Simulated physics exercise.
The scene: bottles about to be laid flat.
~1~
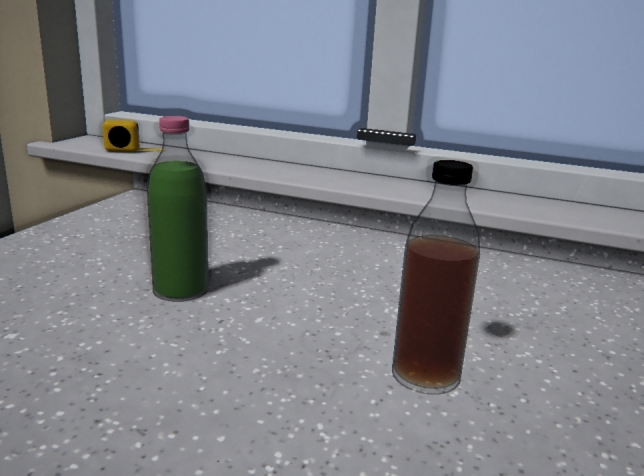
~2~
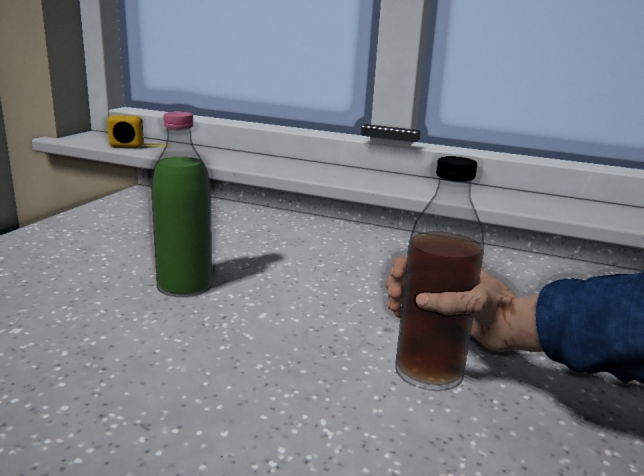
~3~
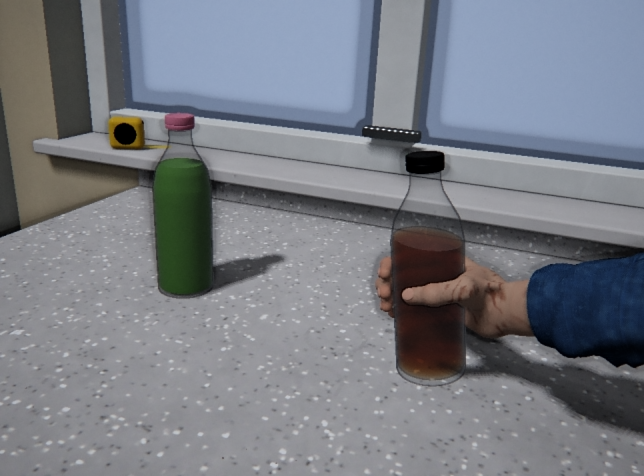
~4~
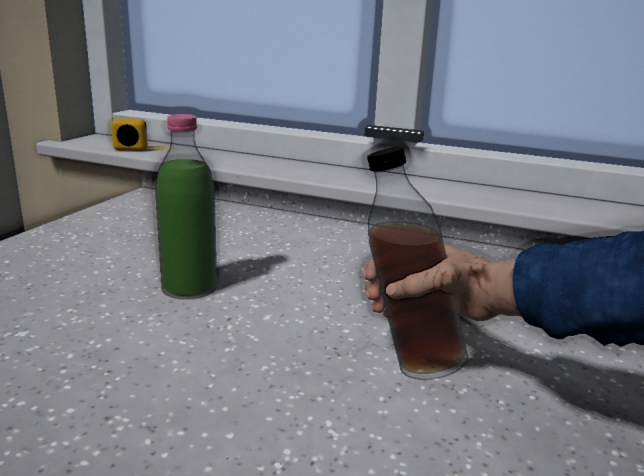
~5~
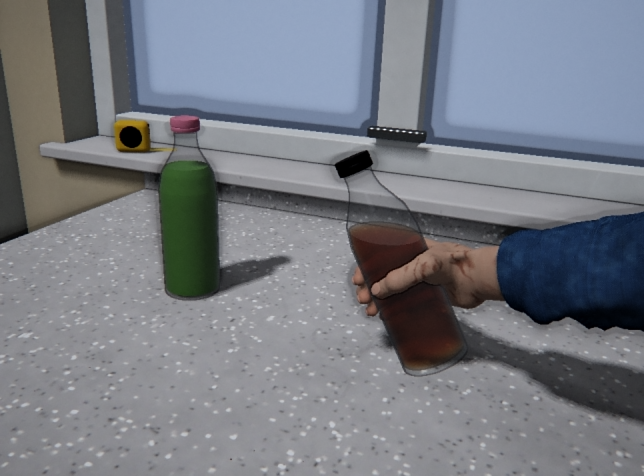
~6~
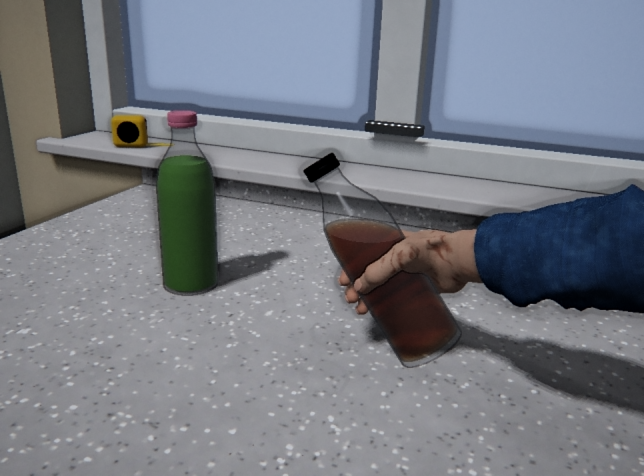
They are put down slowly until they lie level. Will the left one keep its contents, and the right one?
The left bottle holds it all; the right bottle holds it all.
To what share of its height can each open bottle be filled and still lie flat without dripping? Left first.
In turn 24 and 22 per cent.
A moment on, the right bottle is nearly down; right bottle, all still inside.
Further on, the right bottle lies flat; right bottle, all still inside.
When it is over, both lie flat; right bottle, all still inside; left bottle, all still inside.
